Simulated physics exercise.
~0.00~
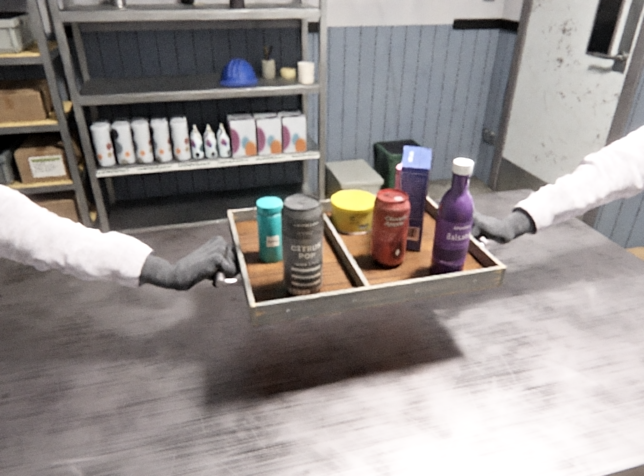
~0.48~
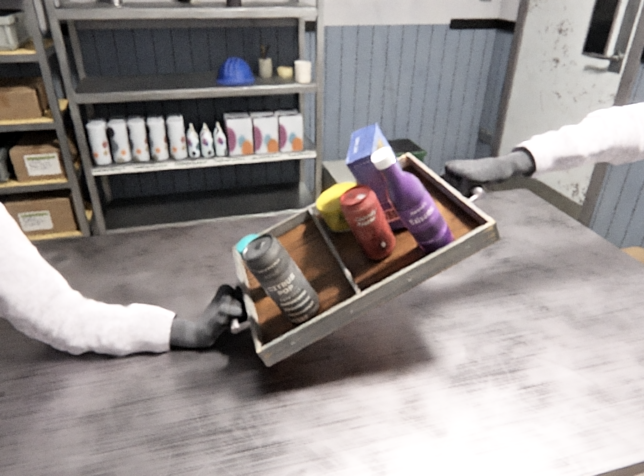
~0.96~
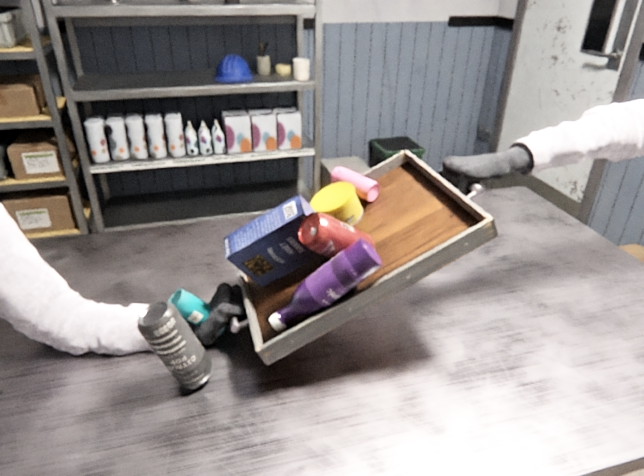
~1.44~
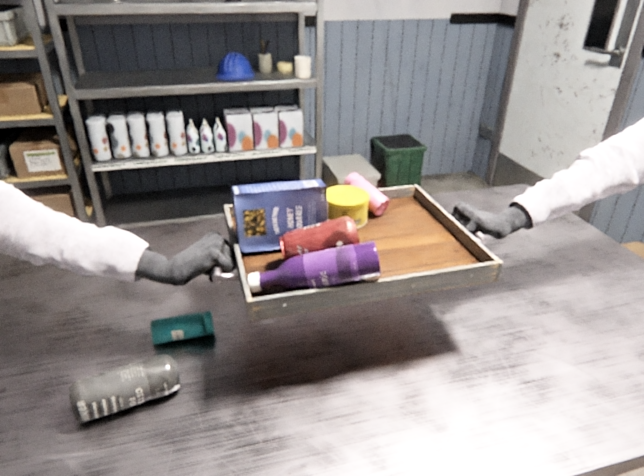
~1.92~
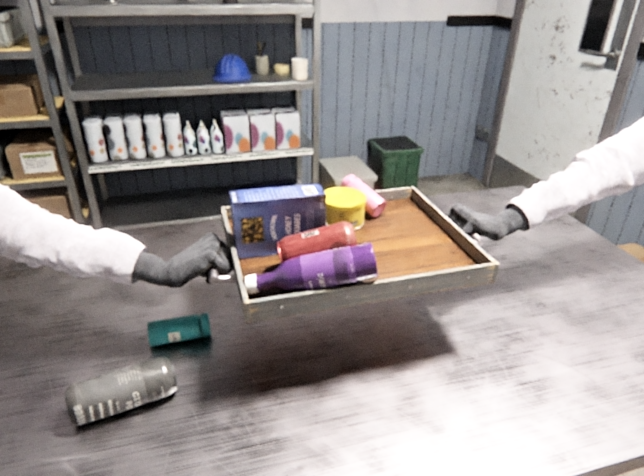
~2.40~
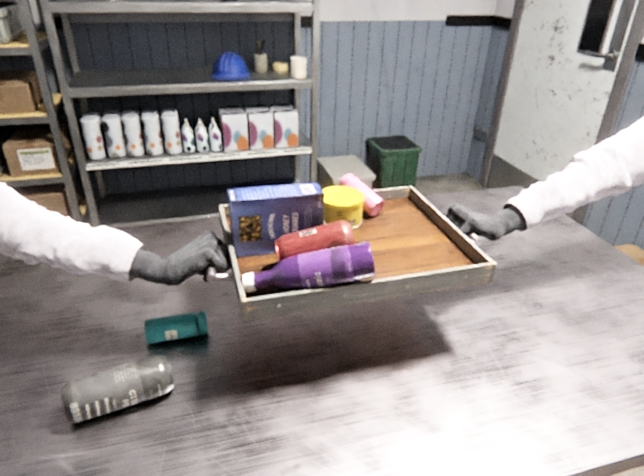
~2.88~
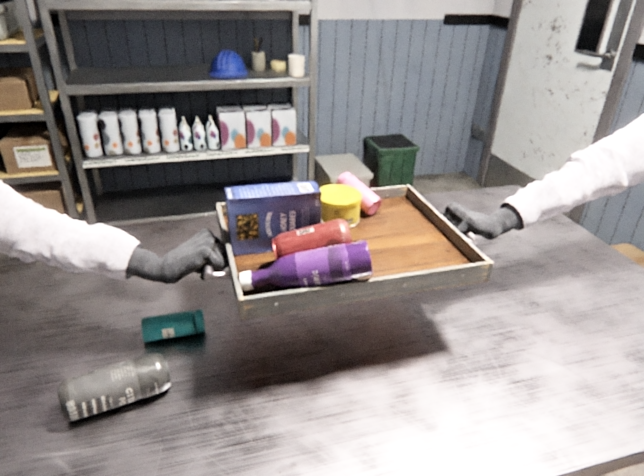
Two gloved hands in white sleeves hold a wooden serving tray above a grey table, seen from the front by a slightly swaying camera, with metal shelves and a door behind. A grey can and turquoise shaker stand on the left, with a yellow tub, red can, blue packet and purple bottle further right. The left edge dips steeply, and the items lean, topple and slide left. The grey can and turquoise shaker fall onto the table. The tray is levelled, leaving the packet, bottle, red can and a pink shaker toppled on it, the tub still upright.
